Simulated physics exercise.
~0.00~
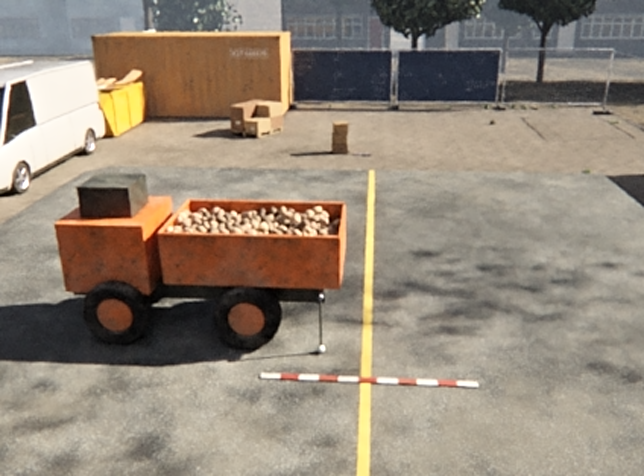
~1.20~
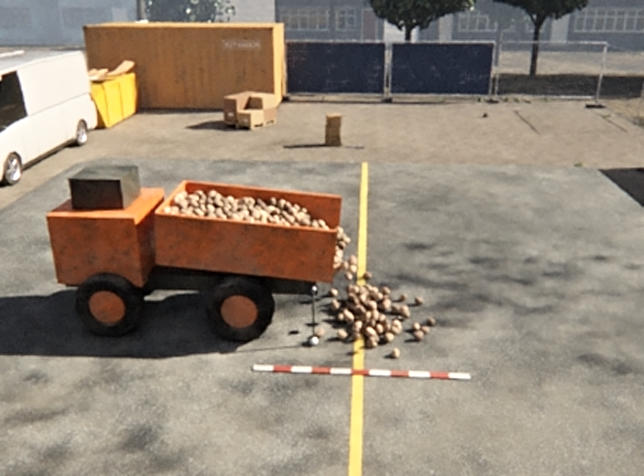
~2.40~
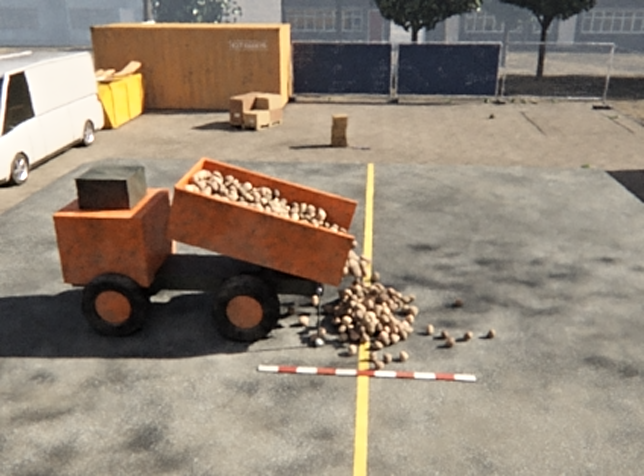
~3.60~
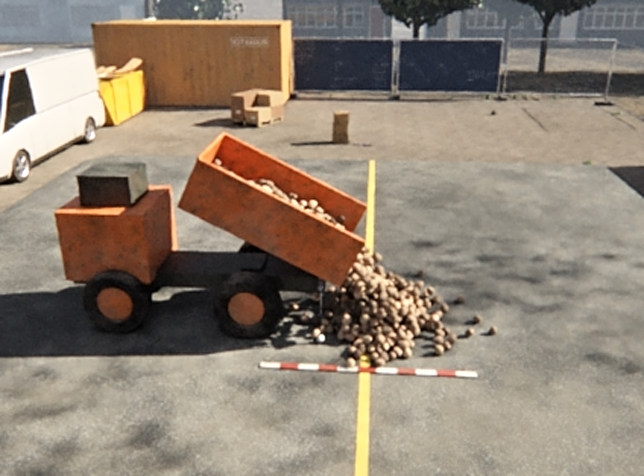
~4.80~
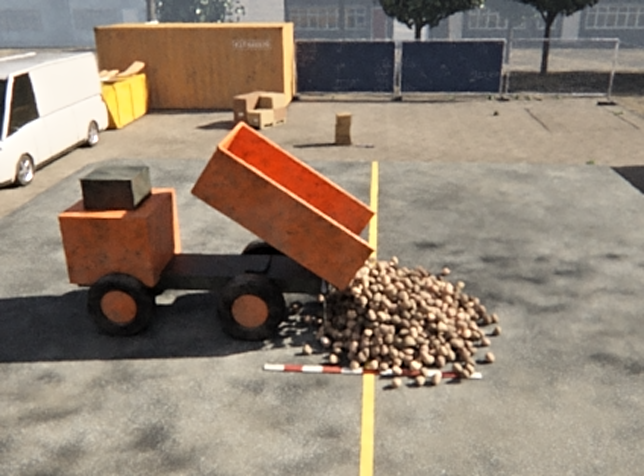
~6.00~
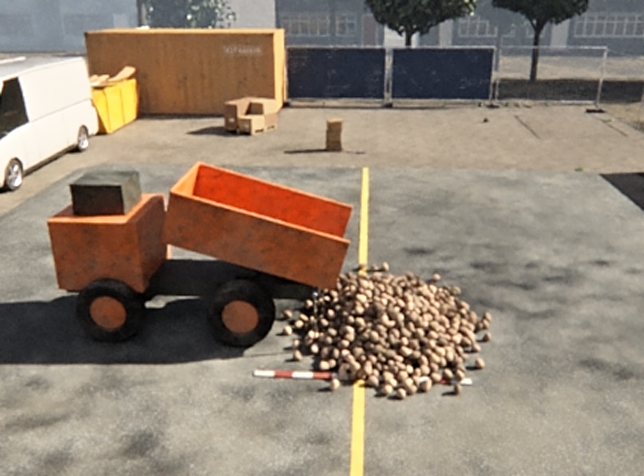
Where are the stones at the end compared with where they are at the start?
At the start the stones are in the orange body of the truck. At the end they lie in a heap on the ground behind it, spread across the yellow line with most of them to its right.
